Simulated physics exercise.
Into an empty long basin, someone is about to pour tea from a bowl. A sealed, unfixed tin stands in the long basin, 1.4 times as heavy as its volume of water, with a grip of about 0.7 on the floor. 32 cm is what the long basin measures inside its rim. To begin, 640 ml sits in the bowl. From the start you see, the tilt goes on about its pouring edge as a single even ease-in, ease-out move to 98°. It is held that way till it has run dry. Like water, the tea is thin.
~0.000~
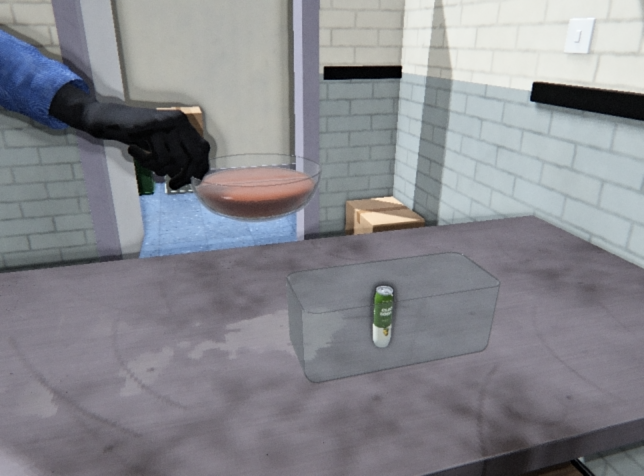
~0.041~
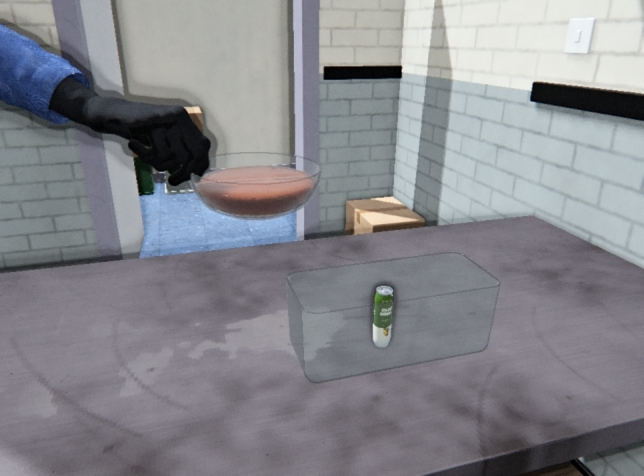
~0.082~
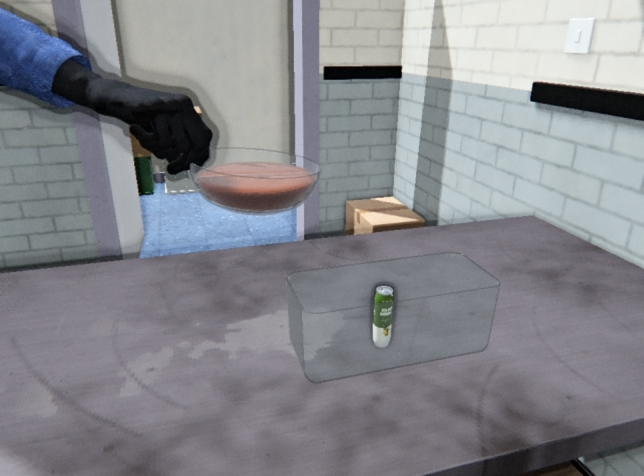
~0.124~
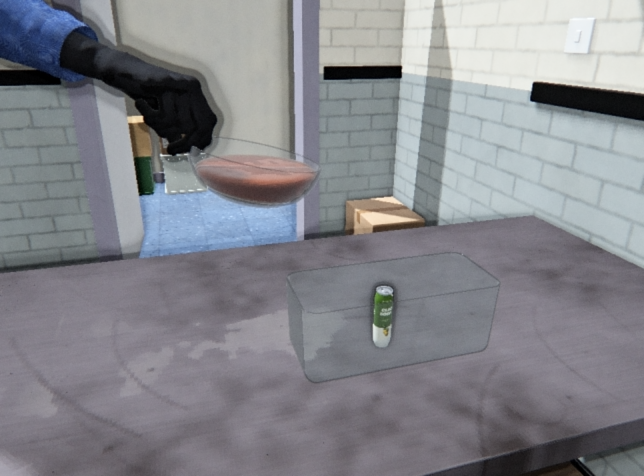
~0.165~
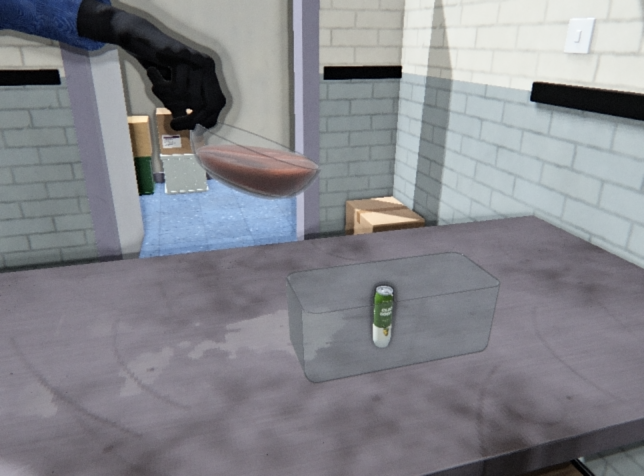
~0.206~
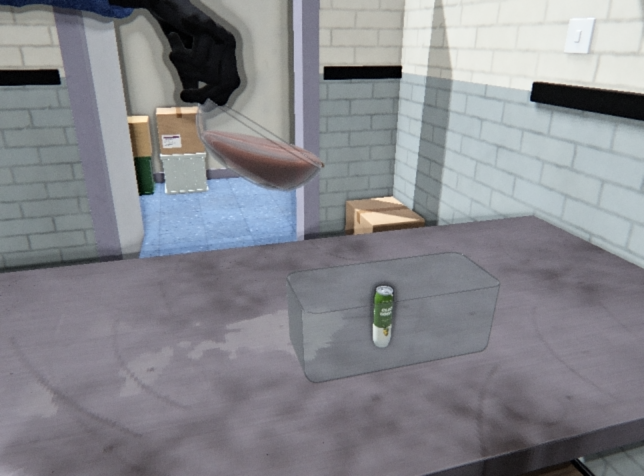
A black-gloved hand held a glass bowl of reddish-brown liquid above a table, then rose and steadily tilted it rightward, near a clear basin where a green-and-white can stayed still.
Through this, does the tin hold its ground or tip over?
It fails to stay erect.
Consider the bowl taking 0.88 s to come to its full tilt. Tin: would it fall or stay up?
Well, the tin simply holds firm.
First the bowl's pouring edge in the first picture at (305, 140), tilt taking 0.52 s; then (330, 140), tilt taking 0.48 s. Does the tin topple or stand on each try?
First it tips over; then it tips over.
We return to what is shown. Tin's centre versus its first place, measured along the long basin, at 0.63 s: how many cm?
Centre to centre, close to 0 cm.
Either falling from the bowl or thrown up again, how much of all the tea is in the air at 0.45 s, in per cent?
Around 82 in a hundred.
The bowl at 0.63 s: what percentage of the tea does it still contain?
Some 0 per cent.
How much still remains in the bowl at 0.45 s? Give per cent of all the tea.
14 %.
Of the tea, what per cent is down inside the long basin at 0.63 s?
Roughly 88 percent of it.
Then, 0.45 s in, the tilt is 94° and 15 per cent is still to pour; the tin stands where it began.
Then, 0.63 s in, the tilt is 98° and 0 per cent is still to pour; the tin stands where it began.
Then, 0.82 s in, the tilt is 98° and 0 per cent is still to pour; the tin leans 26°.
Then, 1.02 s in, the tilt is 98° and 0 per cent is still to pour; the tin lies on its side.
Finally, the tin lies on its side.
